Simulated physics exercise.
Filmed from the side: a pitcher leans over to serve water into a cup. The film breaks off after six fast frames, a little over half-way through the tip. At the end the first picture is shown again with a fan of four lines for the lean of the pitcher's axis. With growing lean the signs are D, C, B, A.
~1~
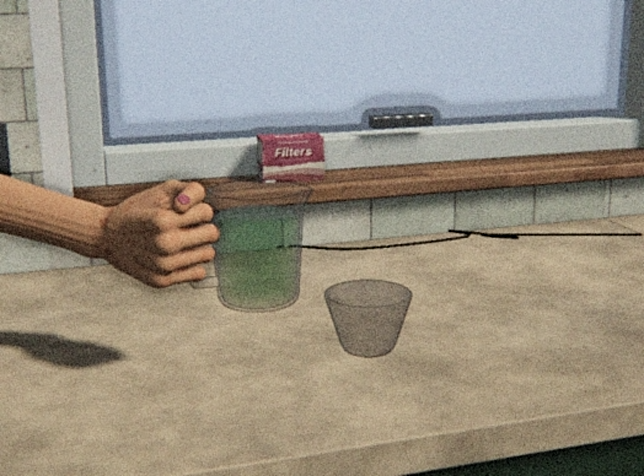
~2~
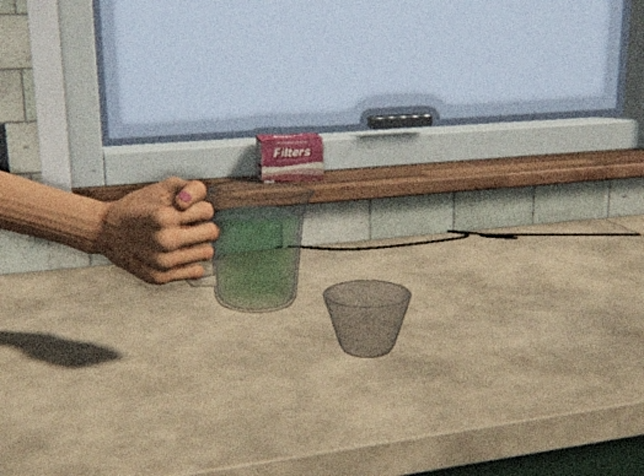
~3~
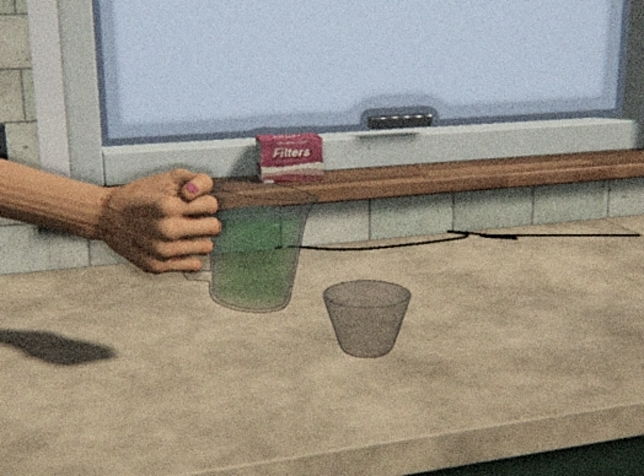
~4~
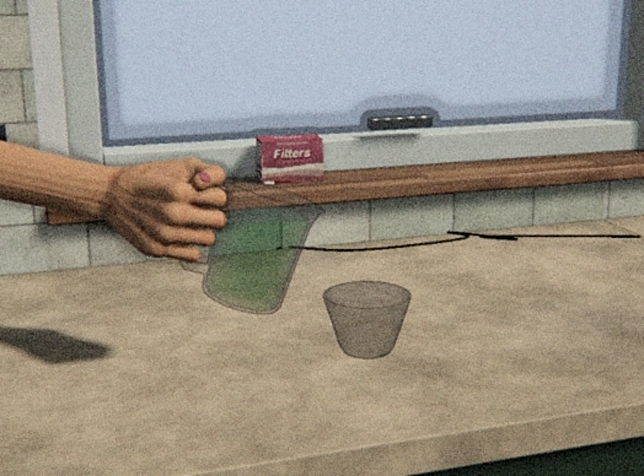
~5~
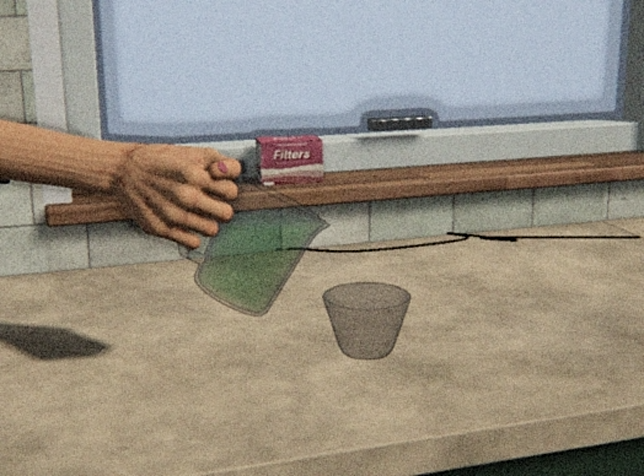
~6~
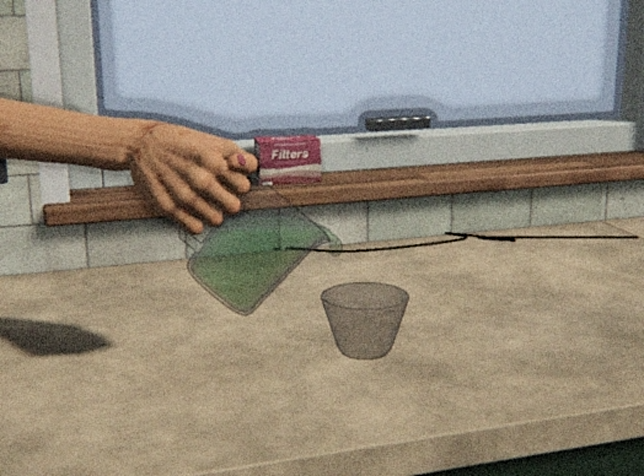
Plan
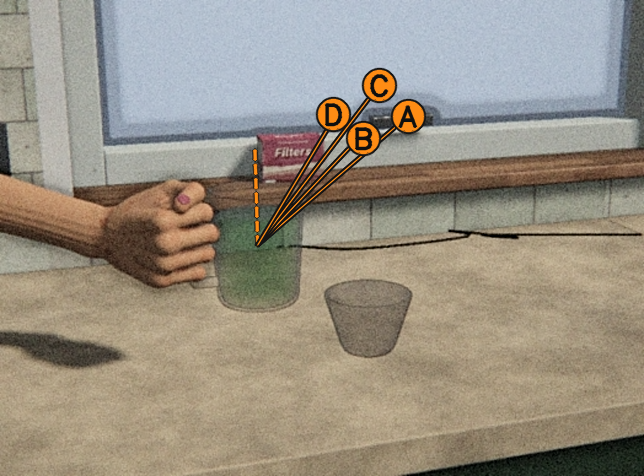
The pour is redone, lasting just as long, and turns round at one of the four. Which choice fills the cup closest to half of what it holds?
Tilt A.
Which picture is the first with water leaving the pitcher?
In picture 6.
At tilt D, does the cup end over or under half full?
Under half.
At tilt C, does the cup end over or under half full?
Under half.
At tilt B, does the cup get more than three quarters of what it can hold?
No, it does not.
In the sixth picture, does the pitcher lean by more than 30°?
Yes, it does.
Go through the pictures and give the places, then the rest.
Upright, lip at (311, 188); rim of the cup round (368, 293); nothing has left yet, in the first picture.
Tipped about 2°, lip at (312, 191); nothing has left yet, in the second picture.
Tipped about 9°, lip at (316, 197); nothing has left yet, in the third picture.
Tipped about 18°, lip at (323, 208); nothing has left yet, in the fourth picture.
Tipped about 30°, lip at (328, 223); nothing has left yet, in the fifth picture.
Tipped about 43°, lip at (328, 239); water is over the lip, down to (336, 253), in the sixth picture.
In orange, A at (395, 127); B at (348, 148); C at (368, 98); D at (326, 130).
With A, the cup ends with about 50 % of what it can hold.
With B, the cup ends with about 32 % of what it can hold.
With C, the cup ends with about 18 % of what it can hold.
With D, the cup ends with about 8 % of what it can hold.
